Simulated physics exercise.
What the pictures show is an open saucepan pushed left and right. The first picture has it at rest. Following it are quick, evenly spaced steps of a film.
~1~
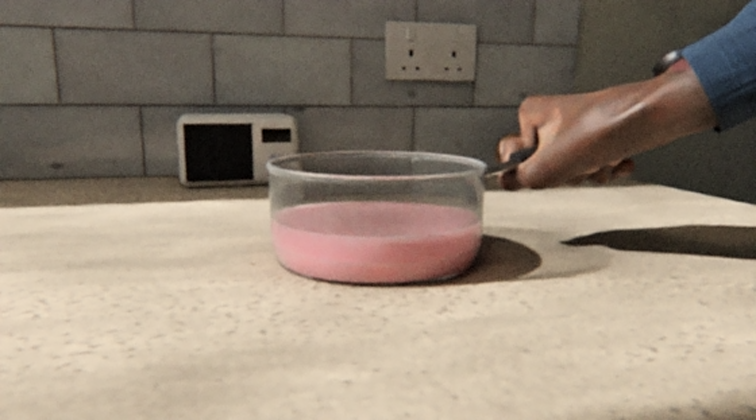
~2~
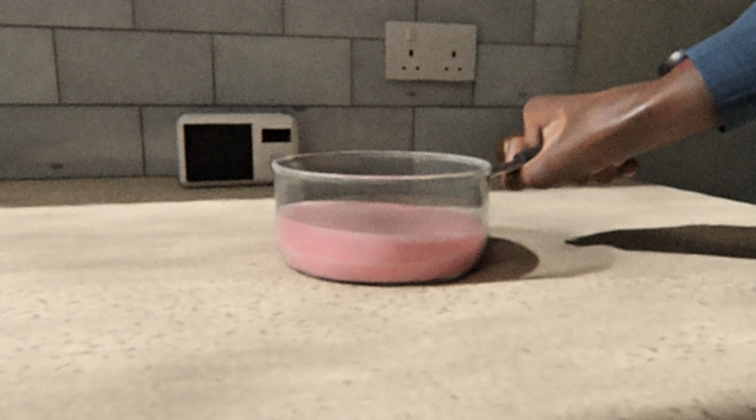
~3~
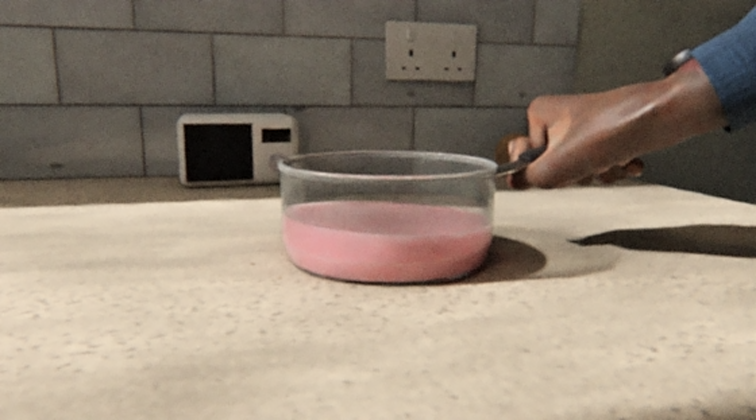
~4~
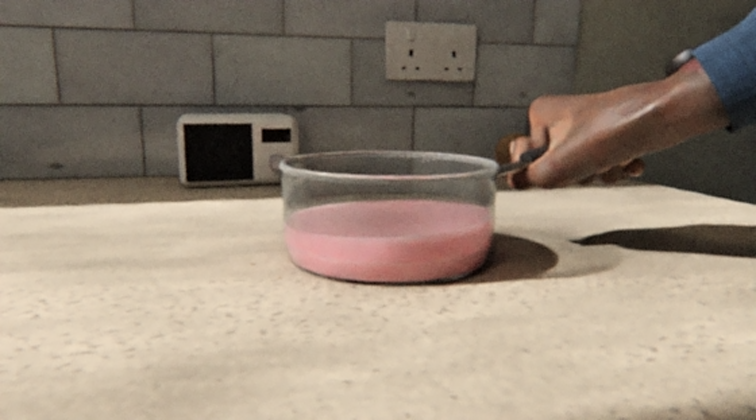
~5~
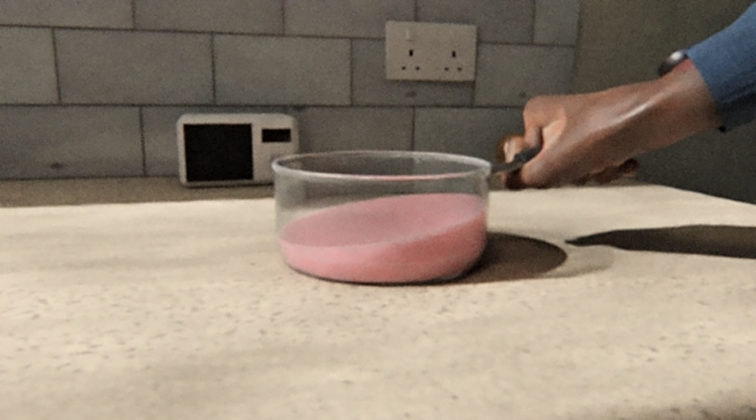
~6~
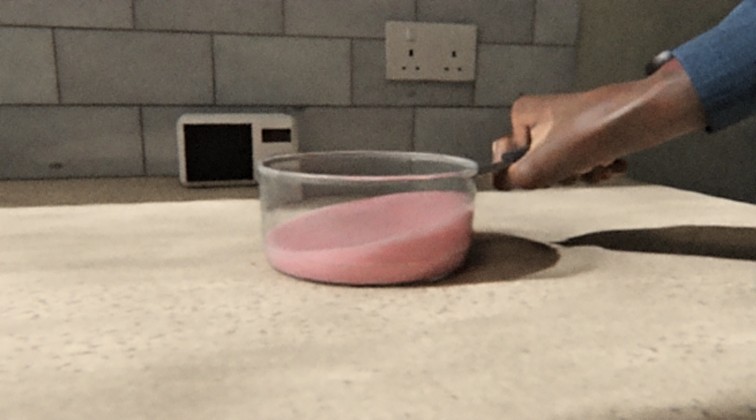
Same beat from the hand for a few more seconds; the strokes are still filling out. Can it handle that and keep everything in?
No, some gets out.
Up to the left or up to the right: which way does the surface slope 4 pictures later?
To the left-hand edge, I'd say.
Shortly, the highest wave so far comes most of the way to the rim.
Then, the highest wave so far goes over the rim.
At the finish, the highest wave so far goes over the rim; some is on the top.
